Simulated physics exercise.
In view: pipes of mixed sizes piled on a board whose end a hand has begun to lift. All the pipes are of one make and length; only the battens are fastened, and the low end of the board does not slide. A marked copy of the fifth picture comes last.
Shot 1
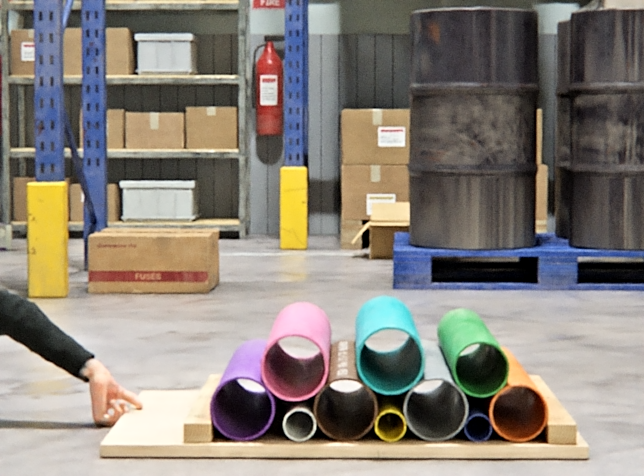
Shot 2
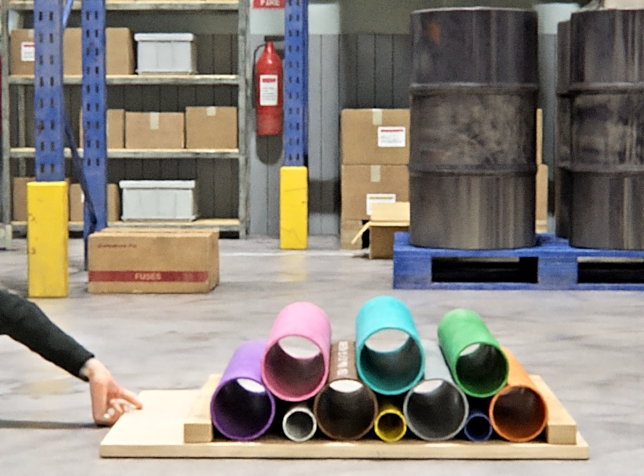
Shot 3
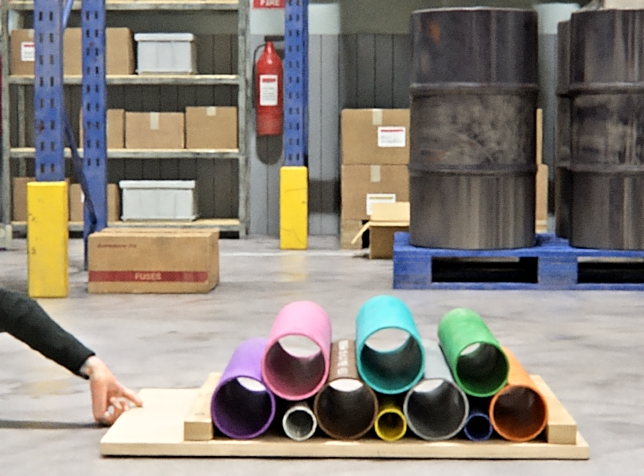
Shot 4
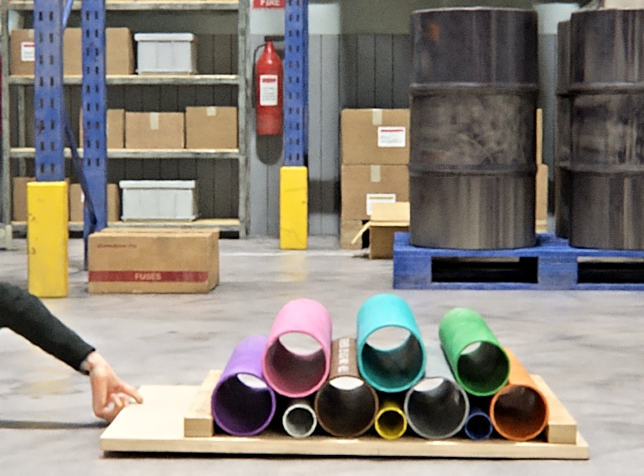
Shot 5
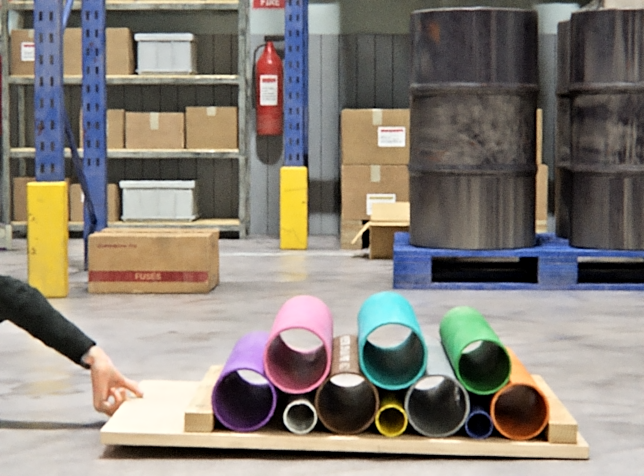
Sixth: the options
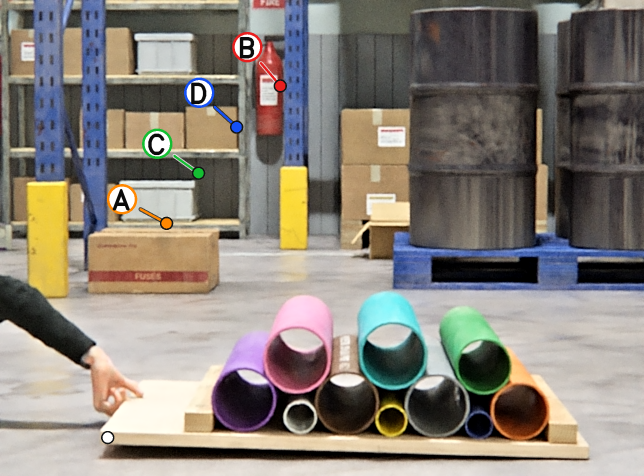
In a warehouse seen from a fixed, low, front-on view, shelves with boxes, yellow posts, a red extinguisher and dark drums on a blue pallet stand behind a pale board. Open-ended pipes lie piled between two battens, purple at left, pink, turquoise and green on top, orange at right, with smaller ones below. A hand at the left pinches the board's end and raises it slightly, the pipes barely shifting with it.
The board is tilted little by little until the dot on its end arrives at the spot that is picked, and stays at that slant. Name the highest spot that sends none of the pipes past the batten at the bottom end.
No higher than C.
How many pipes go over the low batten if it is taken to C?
The count is none.
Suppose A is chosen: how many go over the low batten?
With A, none.
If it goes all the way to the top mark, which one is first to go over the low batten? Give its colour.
First is the green one.
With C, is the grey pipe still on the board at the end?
Yes.
On the marked copy, A at (167, 223); B at (280, 86); C at (199, 173); D at (237, 127); the white dot at (108, 438).
Following C. Soon after the start, board at 20°.
Later, board at 35°.
In the end, board at 35°, none over the low batten.
As for the rest, A none over the low batten; B three over the low batten (pink, green, turquoise); D three over the low batten (pink, green, turquoise).
